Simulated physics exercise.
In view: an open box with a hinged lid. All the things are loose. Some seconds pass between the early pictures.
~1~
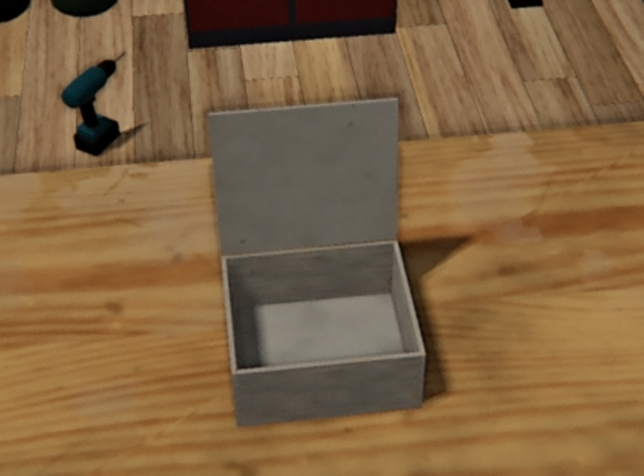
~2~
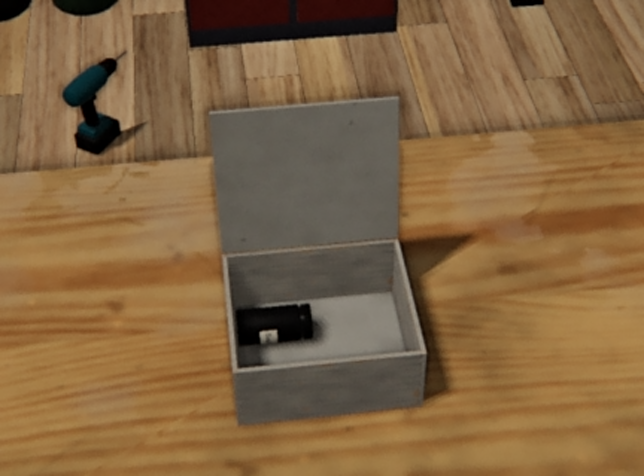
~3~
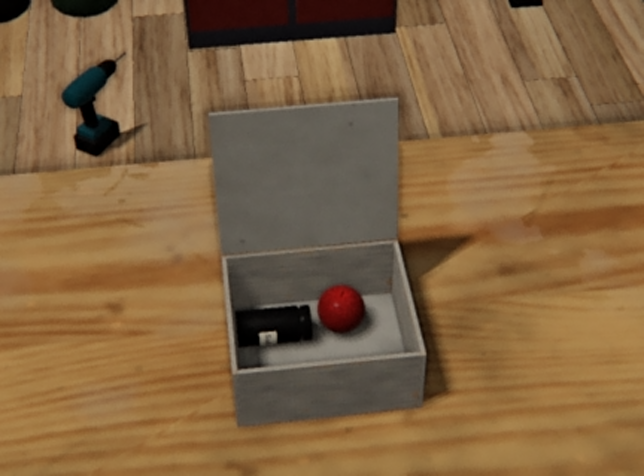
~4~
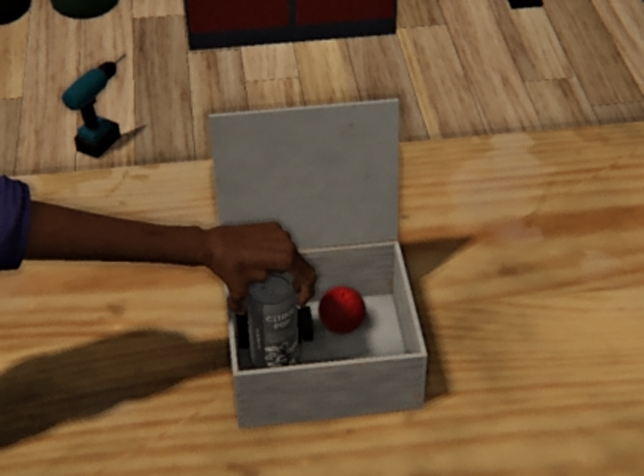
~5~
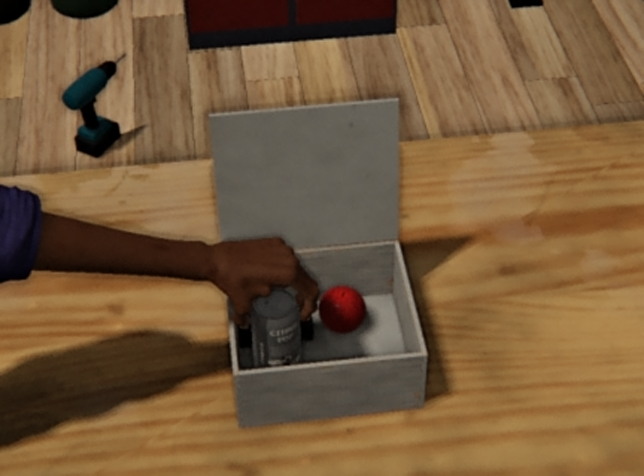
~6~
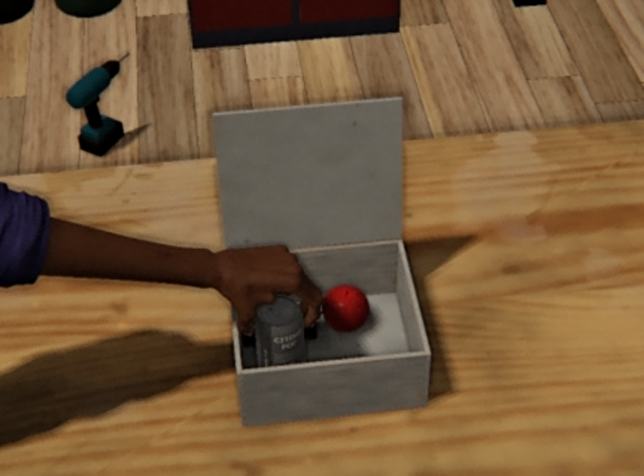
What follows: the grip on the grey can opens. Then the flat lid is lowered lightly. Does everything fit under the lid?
The lid is held up.
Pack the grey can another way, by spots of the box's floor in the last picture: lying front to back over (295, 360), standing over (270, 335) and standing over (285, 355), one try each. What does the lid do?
In the first case it will not close; in the second case it stays ajar; in the third case it closes.
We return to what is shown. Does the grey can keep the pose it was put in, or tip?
The grey can keeps its pose.
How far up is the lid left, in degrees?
About 18°.
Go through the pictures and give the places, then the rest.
In the first picture, the last thing is not in view yet.
In the second picture, the last thing is not in view yet; black shaker (274, 325).
In the third picture, the last thing is not in view yet; black shaker (274, 326).
The fourth picture shows on its way; grey can (273, 325).
The fifth picture shows on its way; grey can (277, 339).
The sixth picture shows put in, still held; grey can (280, 346).
Then, 1.20 s on from there, lid starting down.
Then, 1.60 s on from there, lid 57° above the rim.
Then, 1.90 s on from there, lid 25° above the rim.
In the end, lid 18° above the rim; all 3 unmoved. At the end, from the last picture's camera, grey can near (280, 346).
